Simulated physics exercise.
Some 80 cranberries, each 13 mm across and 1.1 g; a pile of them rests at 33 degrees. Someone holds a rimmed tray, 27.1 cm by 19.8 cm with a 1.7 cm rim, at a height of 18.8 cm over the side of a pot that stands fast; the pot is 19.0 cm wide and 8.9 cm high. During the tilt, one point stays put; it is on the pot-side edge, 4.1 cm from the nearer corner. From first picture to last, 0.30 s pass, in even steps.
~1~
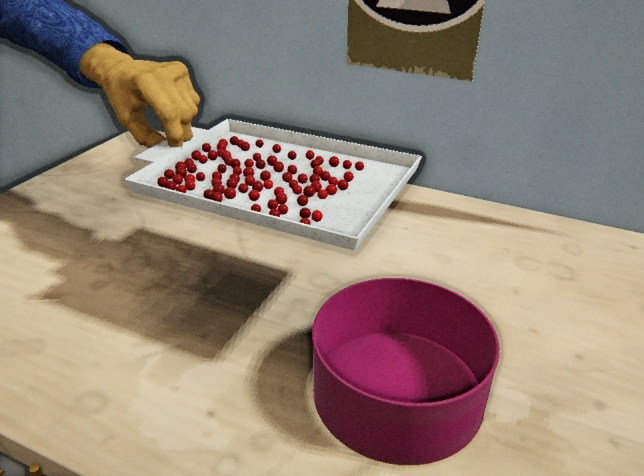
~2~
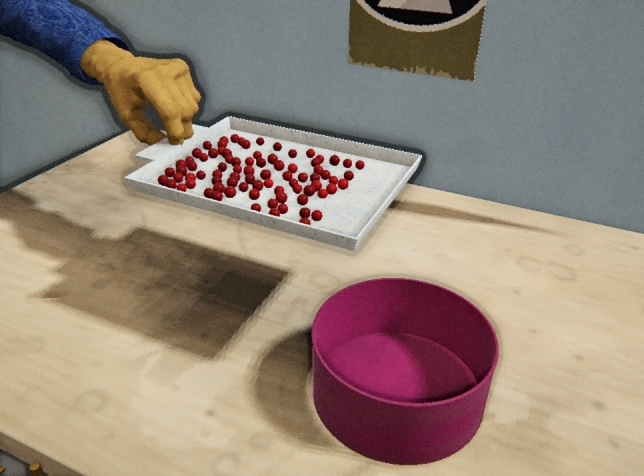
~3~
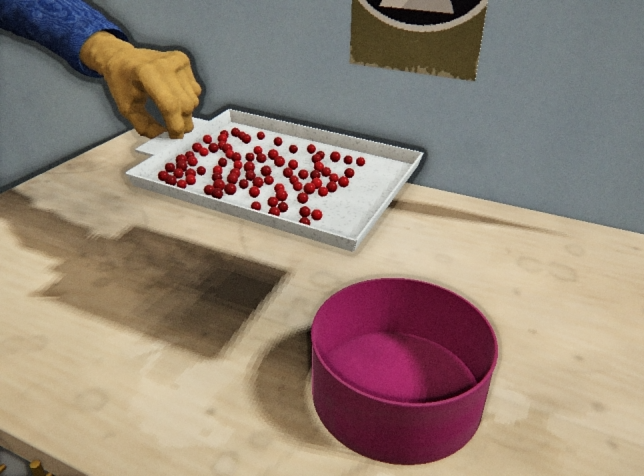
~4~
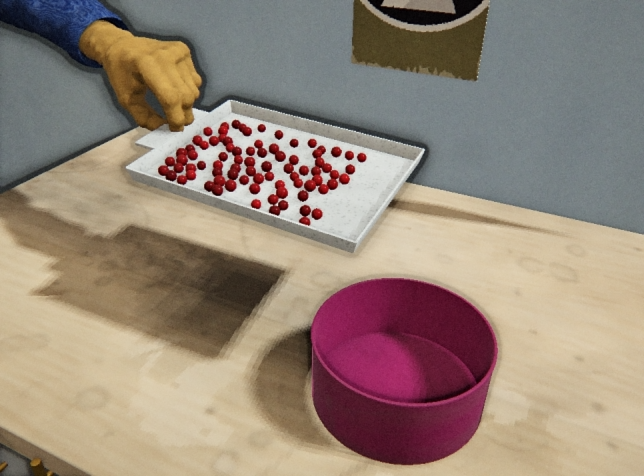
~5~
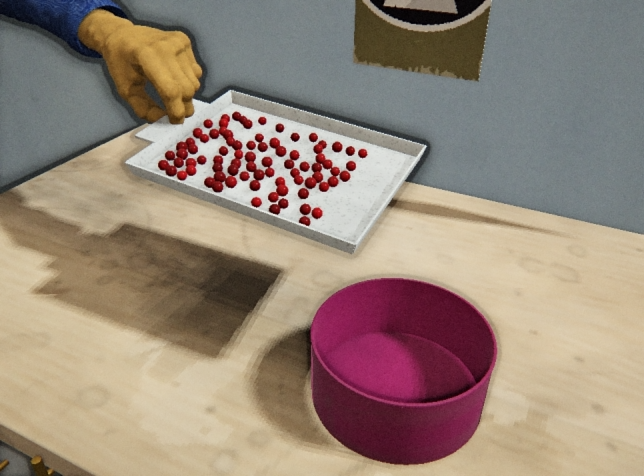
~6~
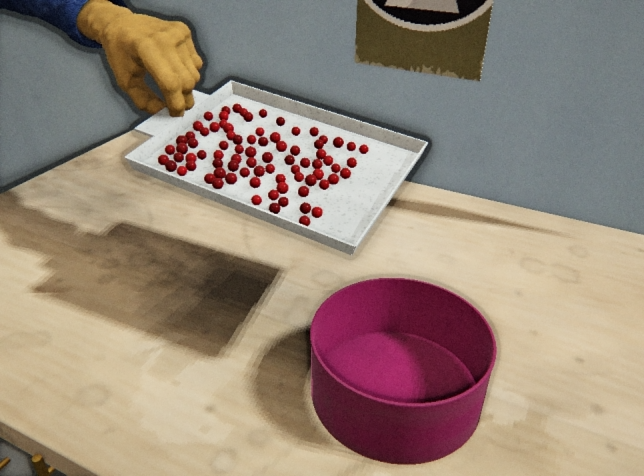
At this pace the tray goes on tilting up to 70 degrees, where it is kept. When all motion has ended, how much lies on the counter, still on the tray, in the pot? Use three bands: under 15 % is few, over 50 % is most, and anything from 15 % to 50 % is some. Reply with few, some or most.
Counter: Few, left on the tray: Most, pot: Few.
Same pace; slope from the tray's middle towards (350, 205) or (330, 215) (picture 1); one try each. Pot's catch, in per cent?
Around 5 % for the first direction, around 0 % for the second.
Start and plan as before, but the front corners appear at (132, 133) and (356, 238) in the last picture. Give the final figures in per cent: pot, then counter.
Pot 5 % / counter 0 %.
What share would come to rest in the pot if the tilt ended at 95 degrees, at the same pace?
I'd say close to 80 percent.
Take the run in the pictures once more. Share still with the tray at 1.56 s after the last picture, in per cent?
I'd say close to 100 per cent.
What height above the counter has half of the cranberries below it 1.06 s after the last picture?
The halfway mark sits at about 24 cm.
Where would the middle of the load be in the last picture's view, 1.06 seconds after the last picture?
At about (290, 184).
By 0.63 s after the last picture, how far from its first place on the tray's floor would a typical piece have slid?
Roughly 8 cm.
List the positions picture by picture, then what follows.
Tray tilt 0 degrees, front corners at (131, 178) and (355, 235); middle of the pieces at (265, 176); pot at (404, 333), in the first picture.
Tray tilt 1 degrees, front corners at (131, 176) and (354, 236); middle of the pieces at (266, 175), in the second picture.
Tray tilt 3 degrees, front corners at (131, 172) and (354, 237); middle of the pieces at (266, 171), in the third picture.
Tray tilt 5 degrees, front corners at (131, 167) and (354, 239), lowest corner right front; middle of the pieces at (267, 167), in the fourth picture.
Tray tilt 8 degrees, front corners at (131, 161) and (354, 240), lowest corner right front; middle of the pieces at (267, 162), in the fifth picture.
Tray tilt 10 degrees, front corners at (131, 156) and (353, 242), lowest corner right front; middle of the pieces at (267, 158); pot at (402, 333), in the sixth picture.
Then, 0.63 s after the last picture, tilt 38 degrees; the tray holds 100 %, the pot 0 %.
Then, 1.06 s after the last picture, tilt 57 degrees; the tray holds 100 %, the pot 0 %.
Then, 1.56 s after the last picture, tilt 70 degrees; the tray holds 100 %, the pot 0 %.
In the end, counter 0 %, tray 100 %, pot 0 %.
